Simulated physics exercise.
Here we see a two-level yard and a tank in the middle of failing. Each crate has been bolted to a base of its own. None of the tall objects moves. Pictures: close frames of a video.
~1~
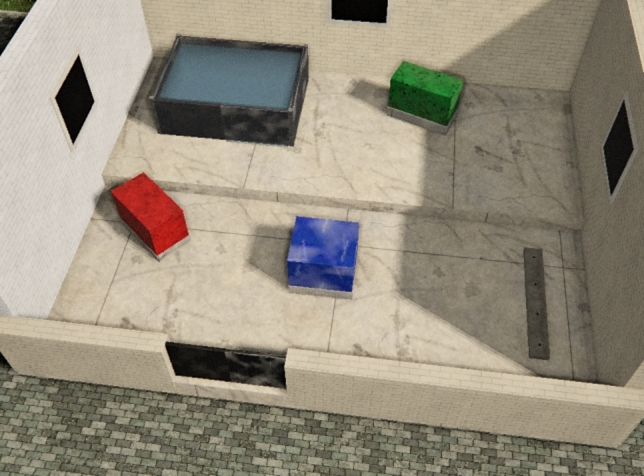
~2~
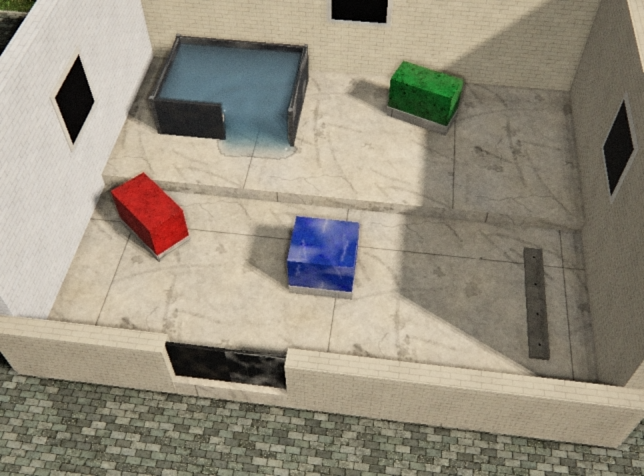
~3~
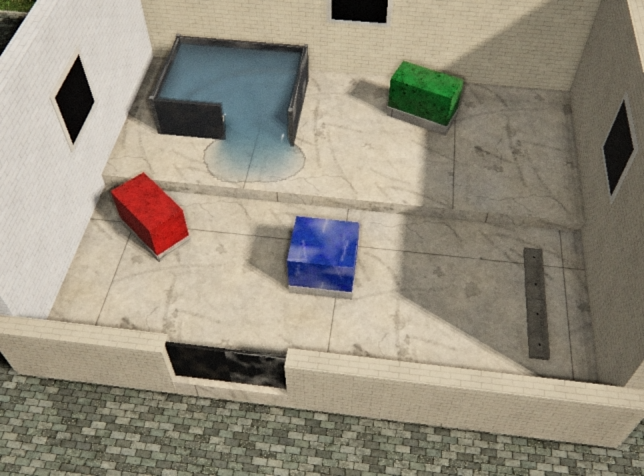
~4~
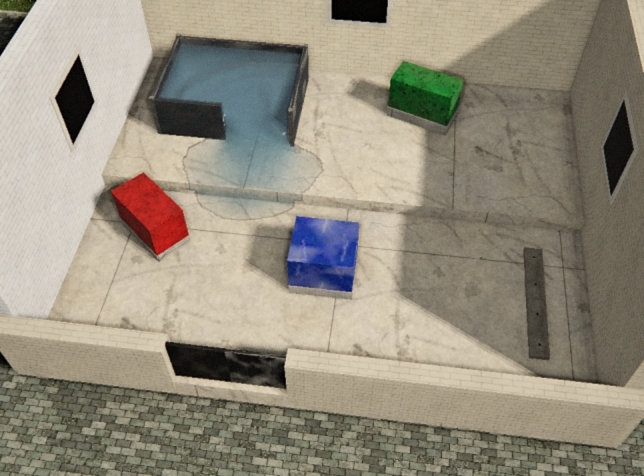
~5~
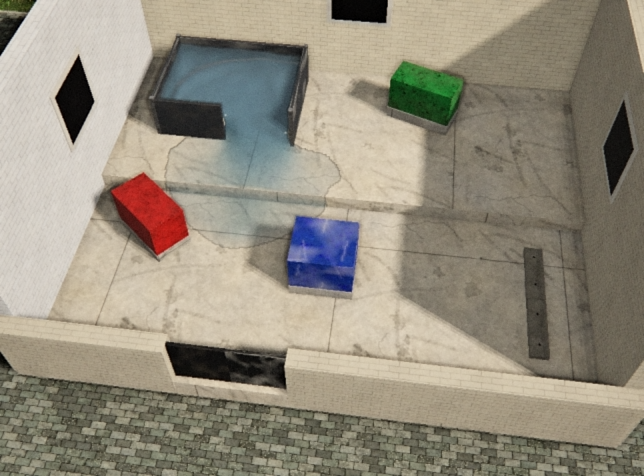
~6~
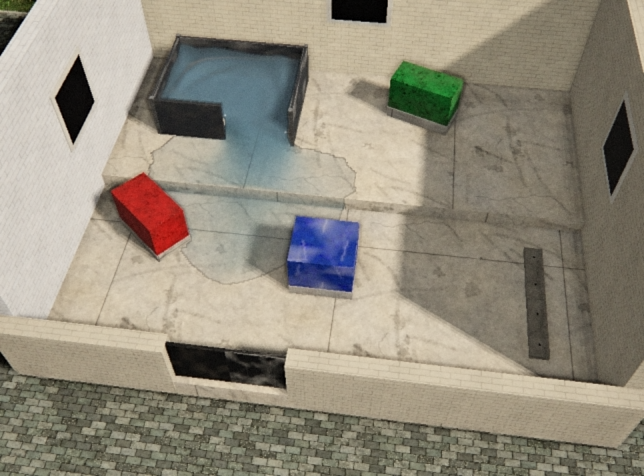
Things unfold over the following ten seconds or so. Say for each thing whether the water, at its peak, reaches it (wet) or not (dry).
Green crate: Dry; red crate: Wet; blue crate: Wet.
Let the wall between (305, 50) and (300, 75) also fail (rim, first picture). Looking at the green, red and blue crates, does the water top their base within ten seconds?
Crate by crate: Green - hit; red - left alone; blue - left alone.
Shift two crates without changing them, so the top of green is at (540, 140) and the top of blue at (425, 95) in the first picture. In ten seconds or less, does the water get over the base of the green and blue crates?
The green one is not reached, the blue one is not reached.
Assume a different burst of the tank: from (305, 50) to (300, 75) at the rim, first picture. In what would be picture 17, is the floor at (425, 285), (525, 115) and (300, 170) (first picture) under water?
So it's nothing at the first, liquid at the second and nothing at the third.
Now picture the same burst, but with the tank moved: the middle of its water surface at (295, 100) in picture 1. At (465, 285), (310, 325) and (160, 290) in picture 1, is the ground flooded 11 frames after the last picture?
Taking the three spots in order: Swamped, bare, swamped.
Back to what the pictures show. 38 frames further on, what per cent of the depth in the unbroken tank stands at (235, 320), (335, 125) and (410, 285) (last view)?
Approx. values, in order: 14 %, 0 %, 6 %.
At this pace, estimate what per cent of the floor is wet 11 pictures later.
Near 40 in a hundred.
A moment on, water covers 25 % of the floor; the green crate not reached, the red crate water round its plinth, the blue crate water round its plinth.
Next, water covers 40 % of the floor; the green crate not reached, the red crate water round its plinth, the blue crate water round its plinth.
Then, water covers 55 % of the floor; the green crate not reached, the red crate water round its plinth, the blue crate water round its plinth.
Later, water covers 60 % of the floor; the green crate not reached, the red crate water round its plinth, the blue crate water round its plinth.
In the end, water covers 60 % of the floor; the green crate stayed above the water, the red crate was topped, the blue crate was topped.
